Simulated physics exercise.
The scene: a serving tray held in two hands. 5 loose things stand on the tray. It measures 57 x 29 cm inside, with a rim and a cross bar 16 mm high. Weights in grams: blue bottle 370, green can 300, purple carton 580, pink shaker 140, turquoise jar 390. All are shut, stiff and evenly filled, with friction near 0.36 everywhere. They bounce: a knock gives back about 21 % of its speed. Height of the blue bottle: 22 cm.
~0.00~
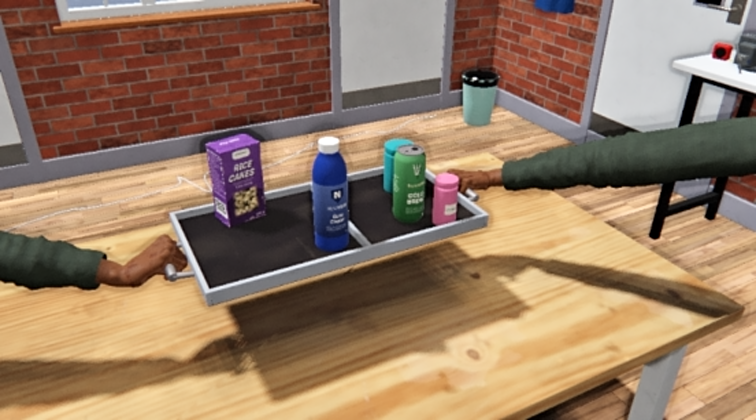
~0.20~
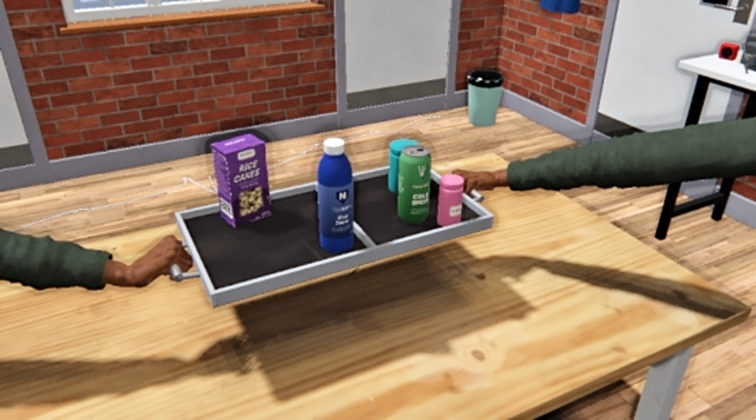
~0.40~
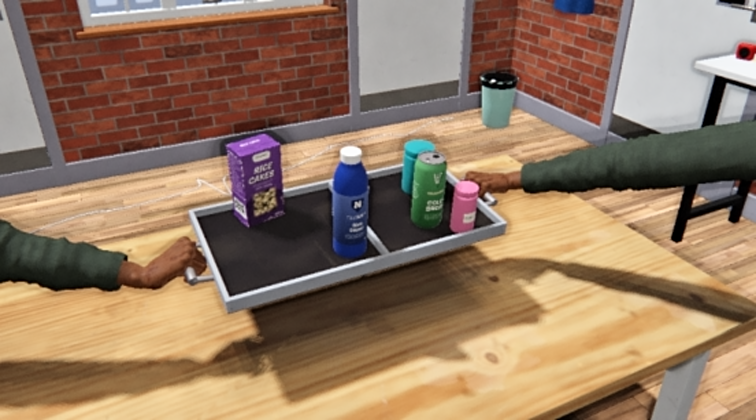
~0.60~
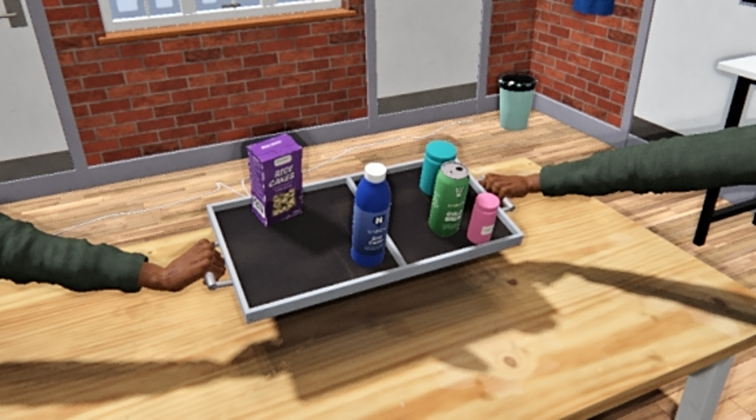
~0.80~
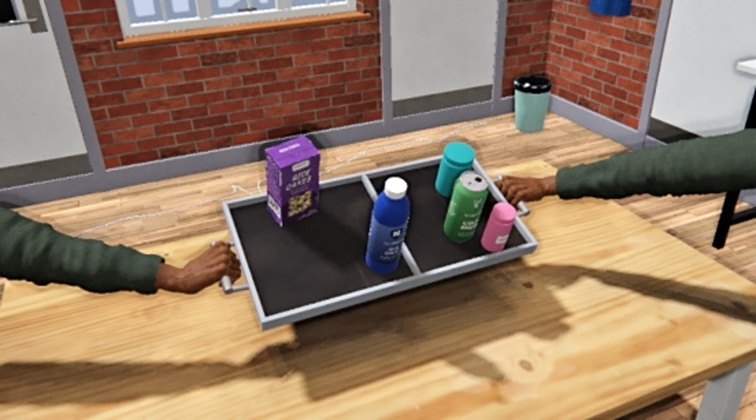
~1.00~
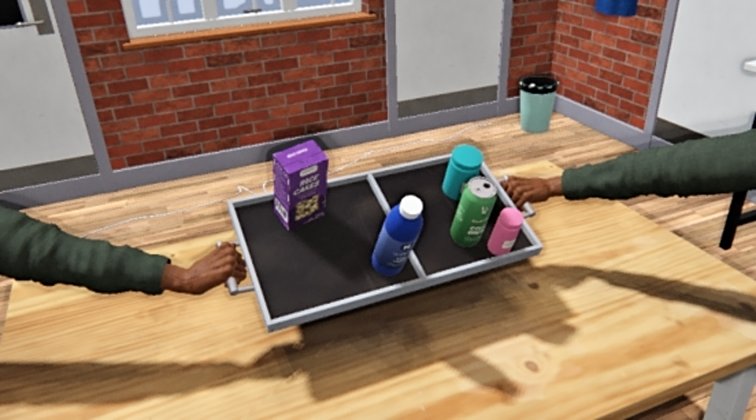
Two hands tilt a tray of containers toward the viewer, and the blue bottle leans.
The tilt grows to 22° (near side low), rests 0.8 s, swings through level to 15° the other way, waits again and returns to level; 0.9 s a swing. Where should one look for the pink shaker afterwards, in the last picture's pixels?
Resting place of the pink shaker: (506, 211).
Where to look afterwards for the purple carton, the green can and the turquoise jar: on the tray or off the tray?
The purple carton finishes off the tray; the green can ends off the tray; the turquoise jar is still on the tray.
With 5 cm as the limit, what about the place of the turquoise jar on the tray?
The turquoise jar gets shifted.
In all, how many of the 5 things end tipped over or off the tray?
That comes to 3.
After 1.80 s, tilt 22°, near edge down; blue bottle and green can now off the tray; purple carton tipped 8° from how it sat; turquoise jar slid 13 cm.
After 2.30 s, tray level; purple carton now off the tray; turquoise jar slid 13 cm.
At rest (4.9 s), off the tray, blue bottle, green can and purple carton; not toppled but over 5 cm from the start, turquoise jar; pink shaker in place, give or take 5 cm. Seen from the same camera at the end, pink shaker near (506, 211).
